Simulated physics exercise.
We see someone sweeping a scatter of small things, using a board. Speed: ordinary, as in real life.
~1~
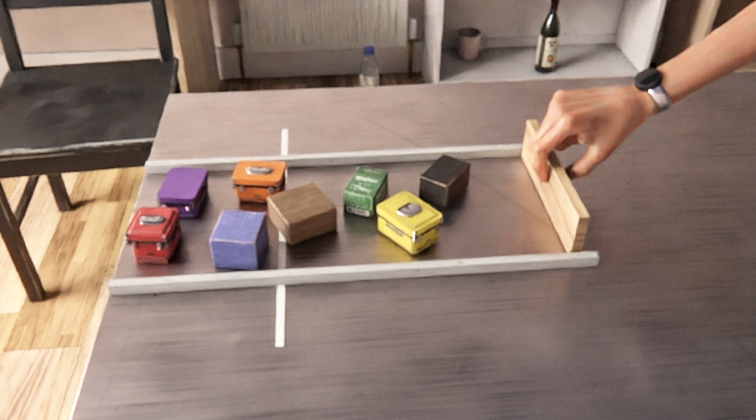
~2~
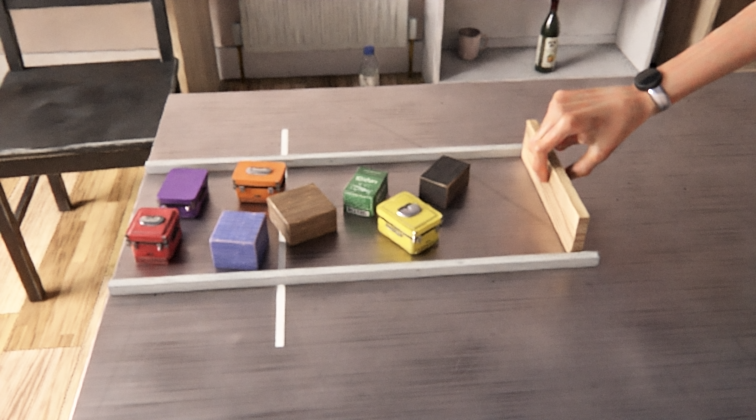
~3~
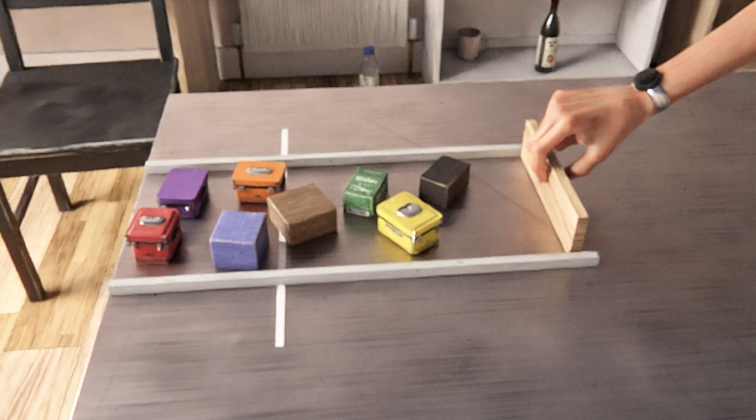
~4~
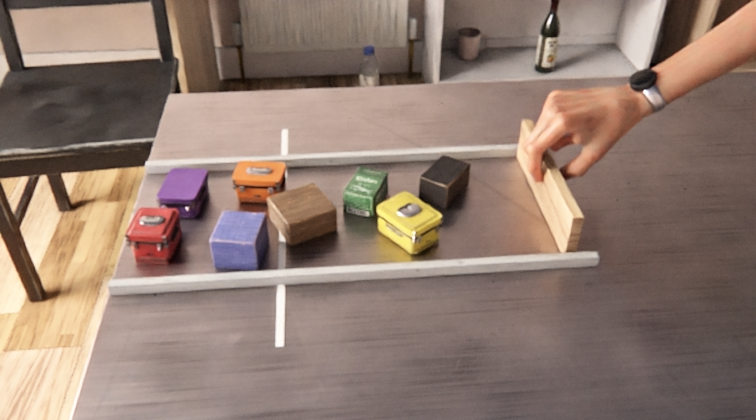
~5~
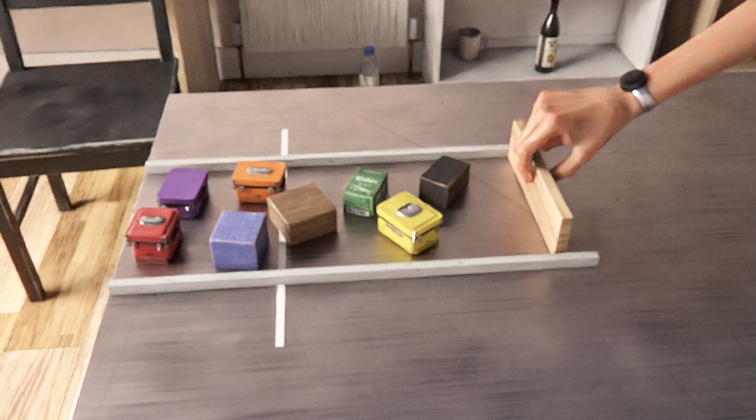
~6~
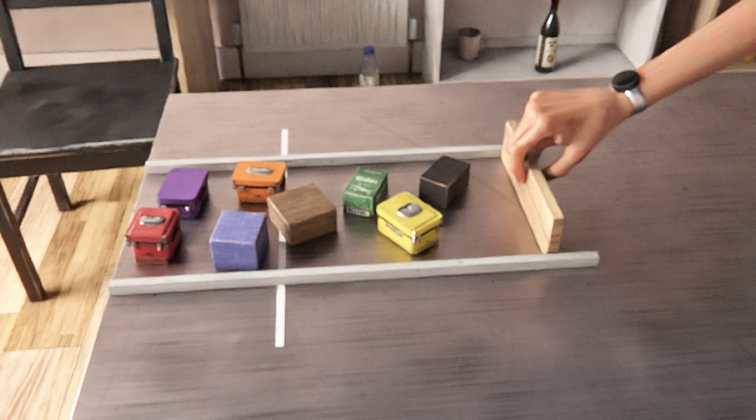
On a dark tabletop between two pale rails, small colored cases and blocks sit scattered while a hand wearing a watch holds a wooden board upright at the right. The board barely moves at first, then the hand slides it a short way left, and the objects remain still, untouched.
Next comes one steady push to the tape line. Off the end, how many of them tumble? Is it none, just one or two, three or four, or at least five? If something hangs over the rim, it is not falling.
The number that drop off is none.
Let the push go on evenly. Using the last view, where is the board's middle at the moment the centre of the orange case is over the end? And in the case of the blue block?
First near (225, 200), second near (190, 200).
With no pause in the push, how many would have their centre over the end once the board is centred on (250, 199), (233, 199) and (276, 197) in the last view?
By position: 1 / 2 / 0.
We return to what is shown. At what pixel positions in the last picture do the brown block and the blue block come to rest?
The brown block settles near (216, 216); as for the blue block, near (215, 251).
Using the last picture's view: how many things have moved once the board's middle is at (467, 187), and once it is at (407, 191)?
I make it 1 at the first spot and 3 at the other.
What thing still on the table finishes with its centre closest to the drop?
It is the purple case.
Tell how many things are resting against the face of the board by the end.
It touches 2.
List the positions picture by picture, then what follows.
Red case (156, 234); purple case (185, 194); blue block (240, 240); board (552, 183); tape (283, 217), in the first frame.
Purple case (185, 194); brown block (302, 213), in the second frame.
Blue block (240, 240); yellow case (409, 223), in the third frame.
Red case (156, 235); green box (366, 192), in the fourth frame.
Purple case (185, 194); black block (445, 181), in the fifth frame.
Red case (156, 235); purple case (185, 194); blue block (240, 240); board (529, 184); tape (283, 217), in the sixth frame.
Soon after, none off yet; red case at rest near (156, 235); purple case at rest near (185, 194); blue block at rest near (240, 240).
In the end, the number that fall off is zero.
